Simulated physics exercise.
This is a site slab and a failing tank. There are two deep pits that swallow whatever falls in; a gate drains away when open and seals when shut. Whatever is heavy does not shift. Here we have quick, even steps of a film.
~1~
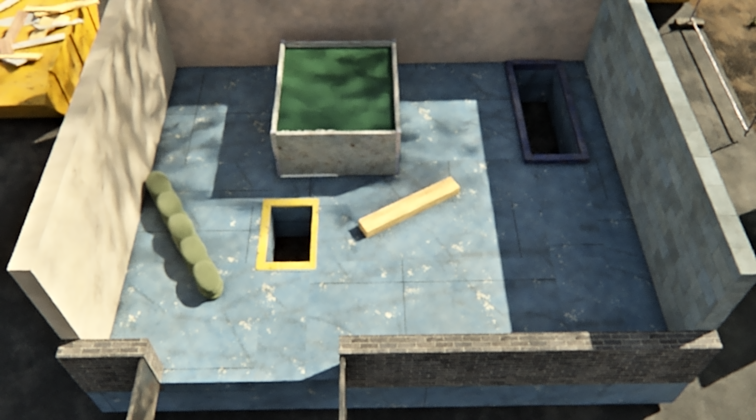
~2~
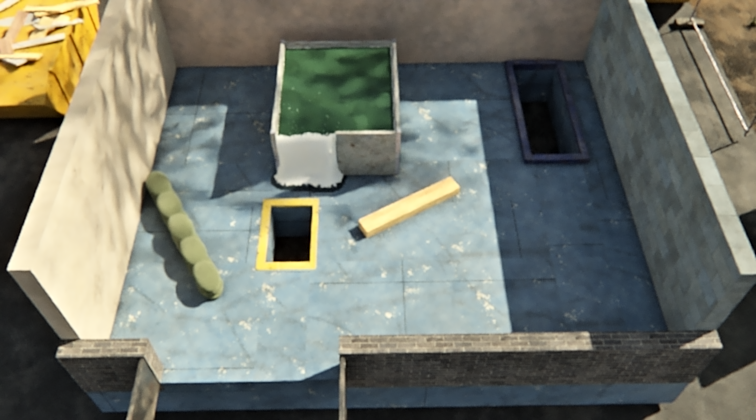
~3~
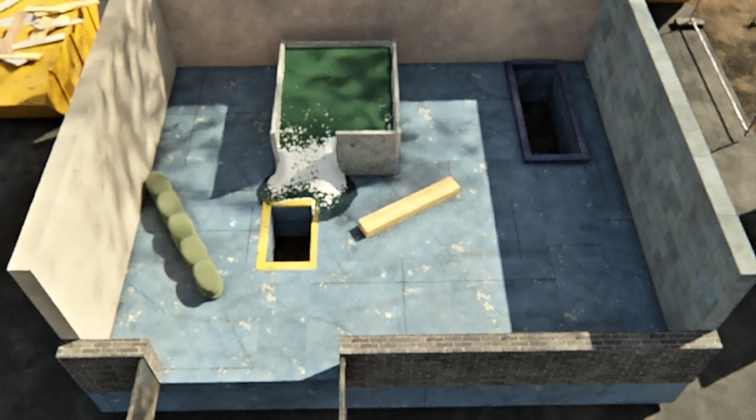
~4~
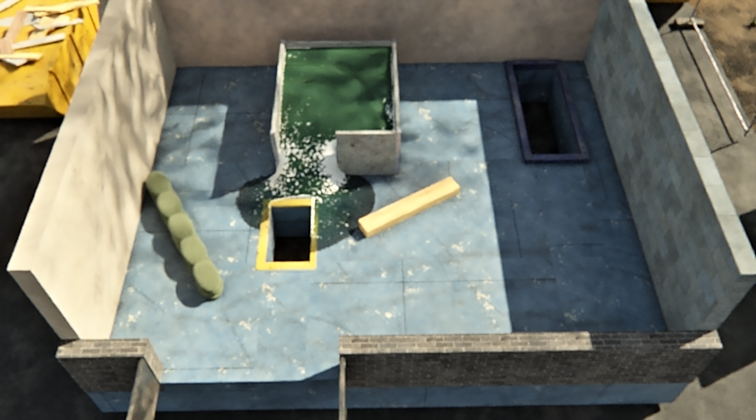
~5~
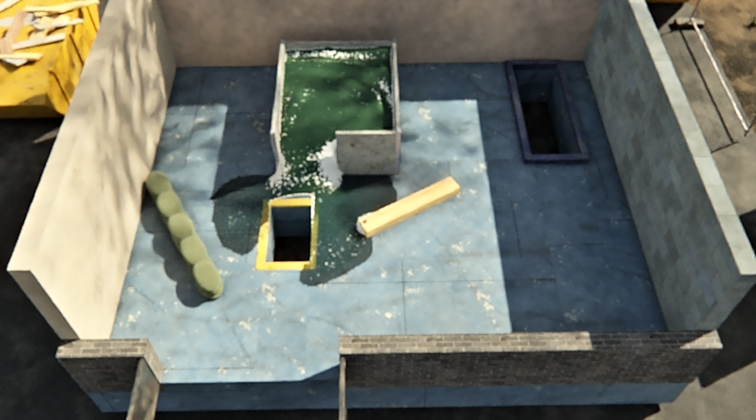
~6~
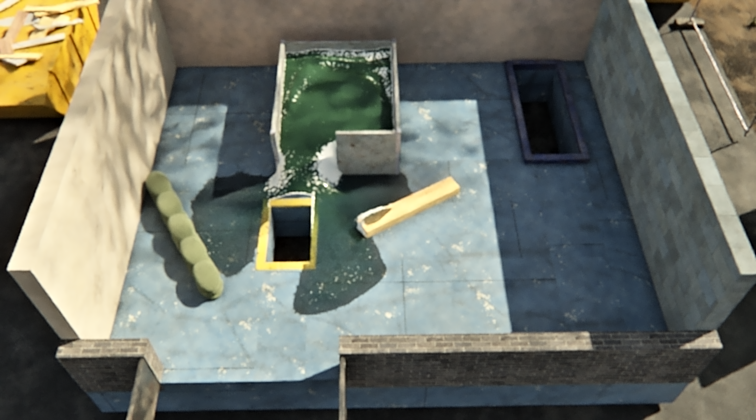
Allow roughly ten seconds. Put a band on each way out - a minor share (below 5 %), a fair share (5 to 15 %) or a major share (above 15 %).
Result: The gate will receive a cut lying in the five-to-fifteen per cent band, the blue pit will receive a cut falling short of five per cent, the yellow pit will receive a cut exceeding fifteen per cent.
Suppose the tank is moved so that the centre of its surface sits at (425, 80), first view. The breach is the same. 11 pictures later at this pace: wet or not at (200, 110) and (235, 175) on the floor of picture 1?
Spot by spot: High and dry, after that high and dry.
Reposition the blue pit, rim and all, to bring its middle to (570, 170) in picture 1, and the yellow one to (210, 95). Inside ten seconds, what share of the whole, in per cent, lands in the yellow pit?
Out of a hundred parts, 6 go to yellow.
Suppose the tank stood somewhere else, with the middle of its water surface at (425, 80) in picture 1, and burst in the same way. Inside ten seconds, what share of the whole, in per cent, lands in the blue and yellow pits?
Shares - blue: 0 in a hundred; yellow: 35 in a hundred.
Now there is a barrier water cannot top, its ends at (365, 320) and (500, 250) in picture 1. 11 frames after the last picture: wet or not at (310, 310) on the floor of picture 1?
Submerged.
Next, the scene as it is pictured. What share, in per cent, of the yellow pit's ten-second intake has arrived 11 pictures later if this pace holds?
I make it 50 per cent.
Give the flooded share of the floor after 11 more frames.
My estimate is near 30 per cent.
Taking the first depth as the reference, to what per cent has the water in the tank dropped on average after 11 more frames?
It works out to roughly 54 percent.
A moment on, water covers 15 % of the floor; the gate 0 %, the blue pit 0 %, the yellow pit 16 %.
Next, water covers 30 % of the floor; the gate 1 %, the blue pit 0 %, the yellow pit 26 %.
Then, water covers 35 % of the floor; the gate 4 %, the blue pit 0 %, the yellow pit 35 %.
Later, water covers 50 % of the floor; the gate 8 %, the blue pit 0 %, the yellow pit 46 %.
In the end, water covers 70 % of the floor; the gate 10 %, the blue pit 0 %, the yellow pit 54 %.
